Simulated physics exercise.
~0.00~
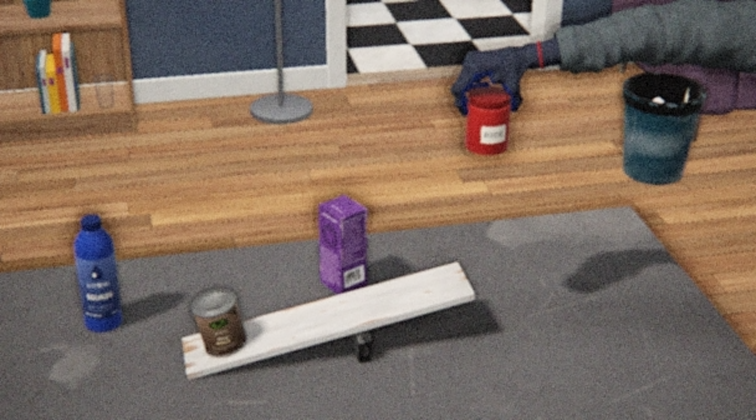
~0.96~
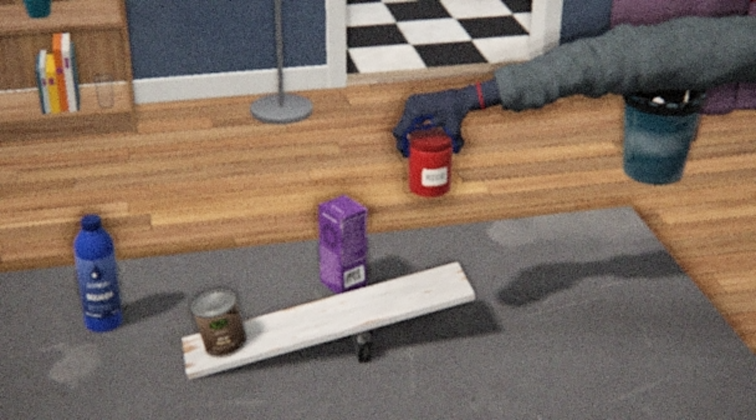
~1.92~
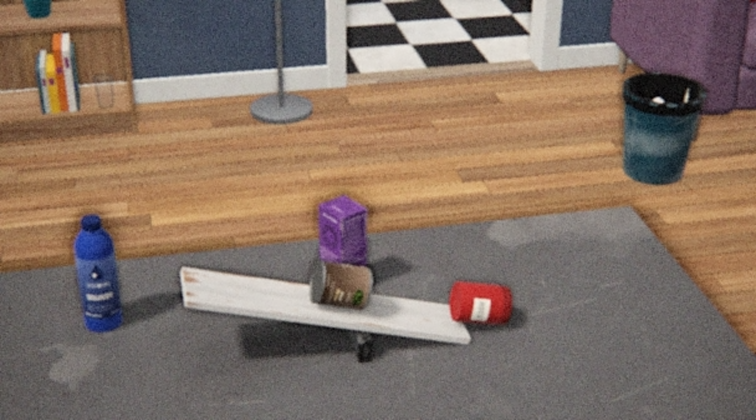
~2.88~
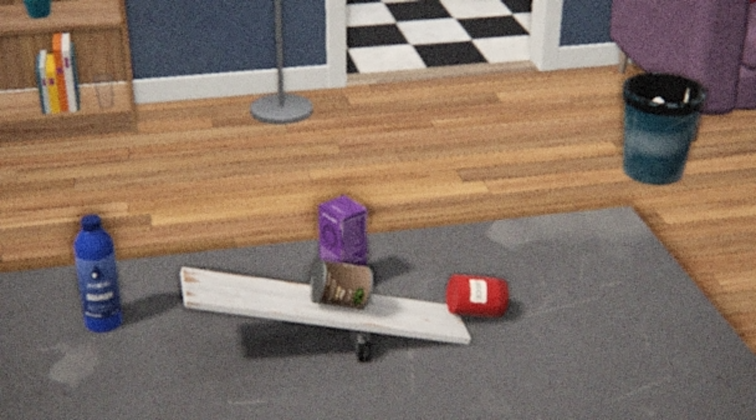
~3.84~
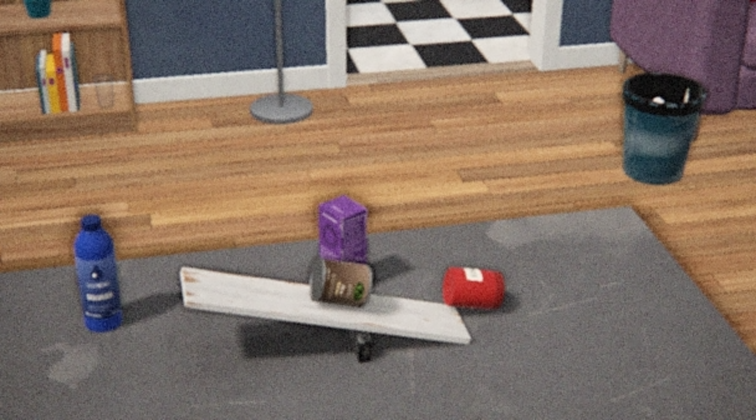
Red jar lowered by a gloved hand tipping a white plank see-saw the other way, both jar and brown tin ending toppled.
